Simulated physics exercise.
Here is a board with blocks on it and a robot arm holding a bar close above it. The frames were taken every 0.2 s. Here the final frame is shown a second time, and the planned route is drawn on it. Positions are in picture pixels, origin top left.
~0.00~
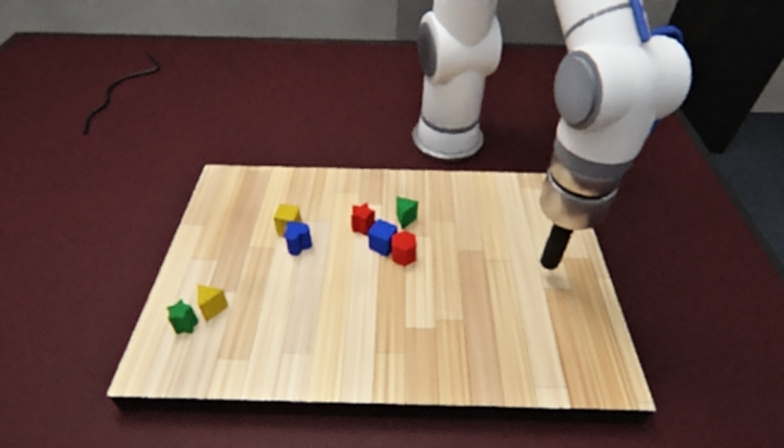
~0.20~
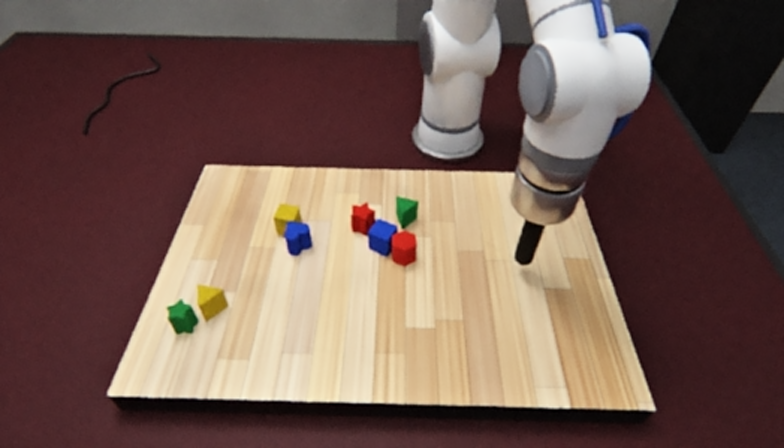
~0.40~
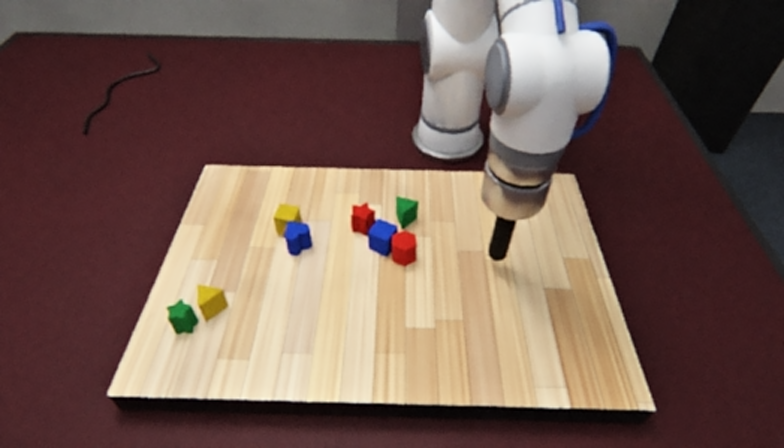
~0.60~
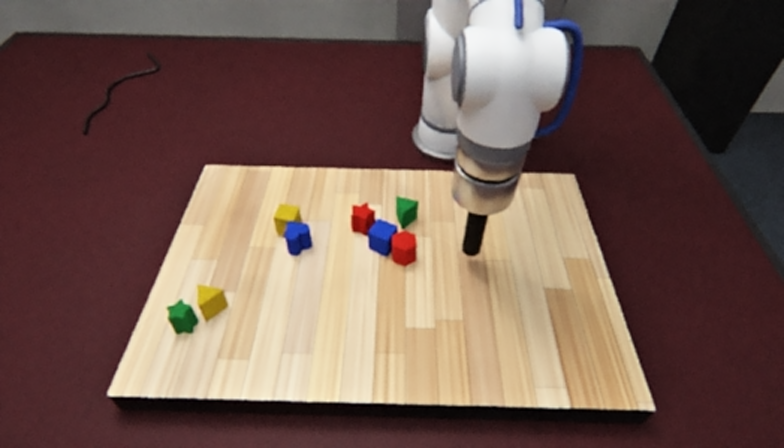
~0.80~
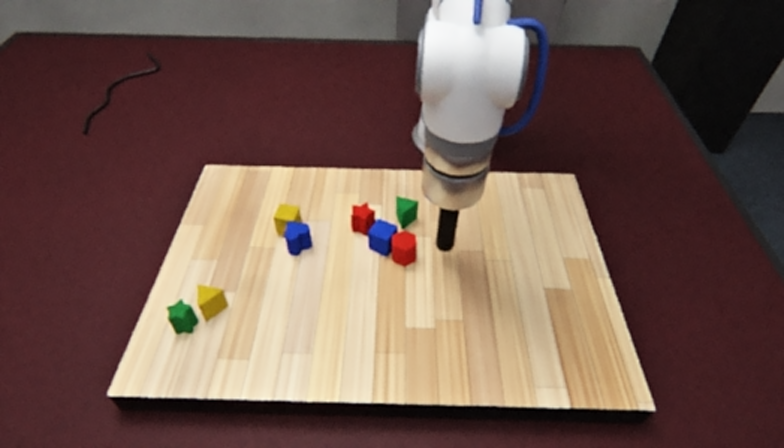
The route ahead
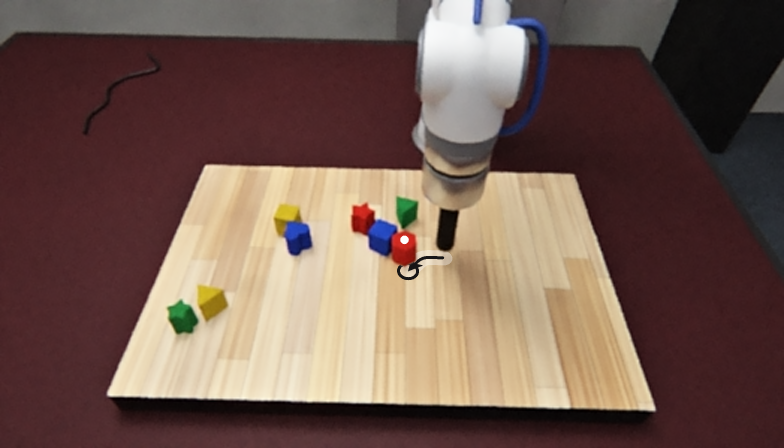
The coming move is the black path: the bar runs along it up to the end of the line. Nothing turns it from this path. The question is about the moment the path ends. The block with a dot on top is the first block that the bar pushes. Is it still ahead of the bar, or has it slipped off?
Looking at the end of the path, the block with a dot on top has slipped free of the bar.
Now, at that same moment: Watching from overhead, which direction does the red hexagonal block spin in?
Spin direction: Clockwise.
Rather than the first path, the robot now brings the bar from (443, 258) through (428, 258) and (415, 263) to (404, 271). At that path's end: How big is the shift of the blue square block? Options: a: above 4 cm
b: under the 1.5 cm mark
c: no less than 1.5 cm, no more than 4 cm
That would be b.
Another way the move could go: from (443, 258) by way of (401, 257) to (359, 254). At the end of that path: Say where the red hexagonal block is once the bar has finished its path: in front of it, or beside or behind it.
The bar should keep driving it forward.
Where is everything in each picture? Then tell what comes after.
In the first frame, lower end of the bar at (549, 264), tops of blocks, blue square block at (383, 229), red hexagonal block at (404, 240), green triangular piece at (406, 203).
In the second frame, bar at (523, 259), blocks as before.
In the third frame, bar at (497, 255), blocks as before.
In the fourth frame, bar at (471, 250), blocks as before.
In the fifth frame, bar at (445, 246), blue square block at (383, 229), red hexagonal block at (404, 240), green triangular piece at (406, 203).
The drawn path runs from (443, 258) through (429, 257) and (417, 262) to (408, 271); the dot is on the red hexagonal block.
On the path given first. Halfway along, bar at (423, 247); red hexagonal block at (402, 240).
At the end, bar at (409, 259); blue square block at (379, 229), turned 15° clockwise; red hexagonal block at (389, 246), turned 45° clockwise; green triangular piece not moved.
